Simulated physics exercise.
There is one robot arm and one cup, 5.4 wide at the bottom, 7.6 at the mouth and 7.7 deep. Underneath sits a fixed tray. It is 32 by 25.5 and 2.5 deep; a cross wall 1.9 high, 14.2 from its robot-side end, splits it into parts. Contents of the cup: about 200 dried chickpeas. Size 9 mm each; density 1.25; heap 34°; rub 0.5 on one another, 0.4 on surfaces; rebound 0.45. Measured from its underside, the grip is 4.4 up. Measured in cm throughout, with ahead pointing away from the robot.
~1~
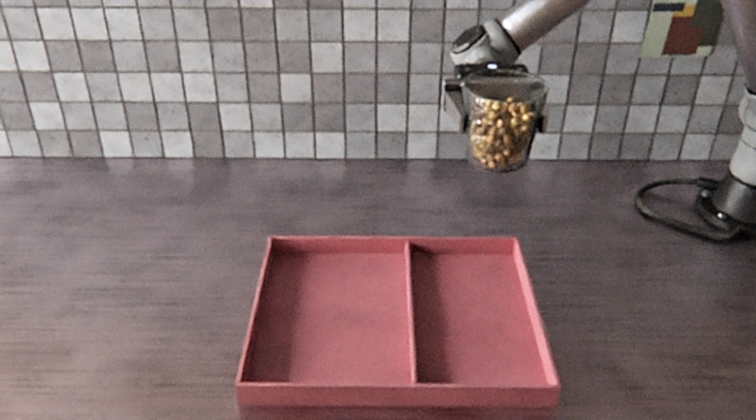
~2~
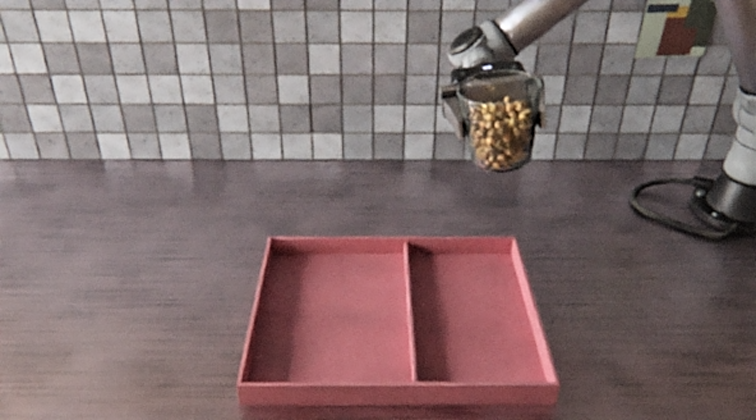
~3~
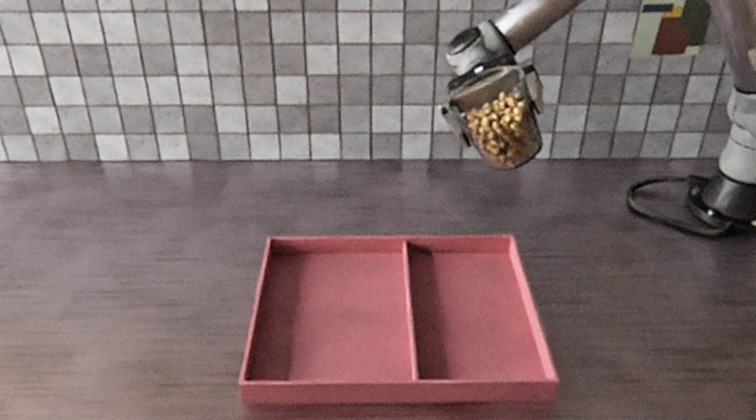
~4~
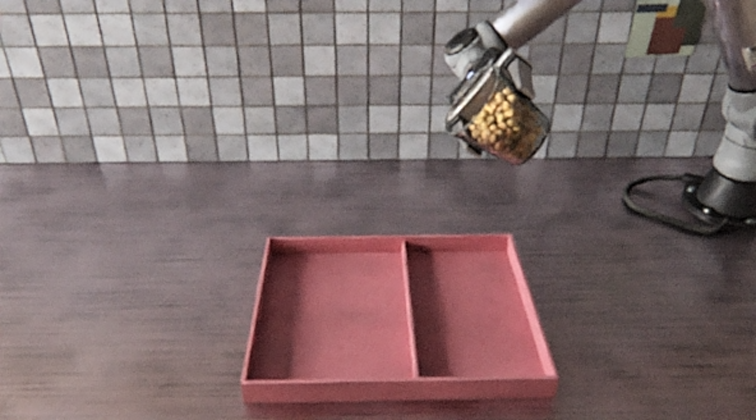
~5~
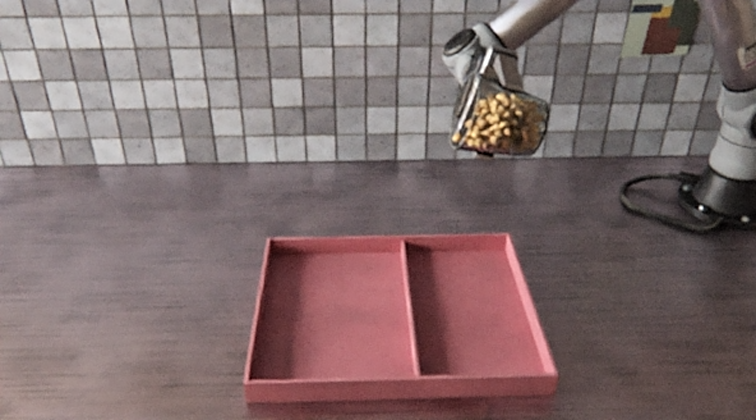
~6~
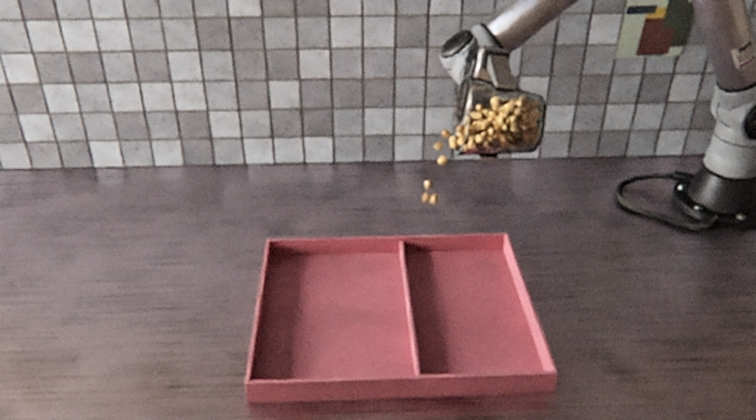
A robot arm held a clear cup of dried chickpeas above a counter with a divided pink tray, then tilted it steadily to the left until a few chickpeas tumbled out over the rim.
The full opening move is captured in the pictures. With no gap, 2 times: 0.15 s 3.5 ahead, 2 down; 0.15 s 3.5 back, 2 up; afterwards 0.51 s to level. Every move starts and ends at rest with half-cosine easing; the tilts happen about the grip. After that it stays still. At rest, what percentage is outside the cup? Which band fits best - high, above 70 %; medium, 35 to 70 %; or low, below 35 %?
Medium, 35 to 70 %.
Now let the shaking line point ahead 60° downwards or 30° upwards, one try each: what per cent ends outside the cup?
First try some 25 %, second try some 85 %.
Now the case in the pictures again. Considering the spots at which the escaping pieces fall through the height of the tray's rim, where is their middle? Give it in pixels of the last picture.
Roughly at (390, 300).
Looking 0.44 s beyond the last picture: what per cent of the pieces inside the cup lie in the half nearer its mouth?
Something like 50 percent sits in that half.
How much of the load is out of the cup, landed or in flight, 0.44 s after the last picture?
Roughly 35 per cent by then.
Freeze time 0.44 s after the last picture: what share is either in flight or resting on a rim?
I'd put it near 4 per cent.
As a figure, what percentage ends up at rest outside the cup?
Estimate: Roughly 60 %.
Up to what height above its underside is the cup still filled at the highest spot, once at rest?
About 5.0 cm.
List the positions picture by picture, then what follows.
In the first picture, cup middle at (501, 124), level; upper third of the load around (502, 118), from x 470 to 530, top at y 100; 204 in the cup.
In the second picture, cup middle at (500, 125), tilted 8° forward; upper third of the load around (504, 118), from x 470 to 530, top at y 100.
In the third picture, cup middle at (501, 123), tilted 28° forward; upper third of the load around (510, 115), from x 470 to 530, top at y 100.
In the fourth picture, cup middle at (502, 121), tilted 54° forward; upper third of the load around (510, 111), from x 475 to 535, top at y 90.
In the fifth picture, cup middle at (501, 120), tilted 74° forward; upper third of the load around (511, 109), from x 455 to 540, top at y 95.
In the sixth picture, cup middle at (500, 120), tilted 82° forward; upper third of the load around (515, 114), from x 425 to 535, top at y 100; 199 in the cup, 5 in flight or on a rim.
Then, 0.44 s after the last picture, tilted 82° forward, highest piece 24 above the table; 133 in the cup, 48 in the far-side part, 14 in the robot-side part, 9 in flight or on a rim.
Then, 0.89 s after the last picture, tilted 33° forward, highest piece 27 above the table; 84 in the cup, 83 in the far-side part, 37 in the robot-side part.
Then, 1.31 s after the last picture, level, highest piece 27 above the table; 84 in the cup, 84 in the far-side part, 36 in the robot-side part.
Then, 2.36 s after the last picture, level, highest piece 27 above the table; 84 in the cup, 84 in the far-side part, 36 in the robot-side part.
Final count, 84 in the cup, 84 in the far-side part, 36 in the robot-side part. That is 59 % outside the cup.
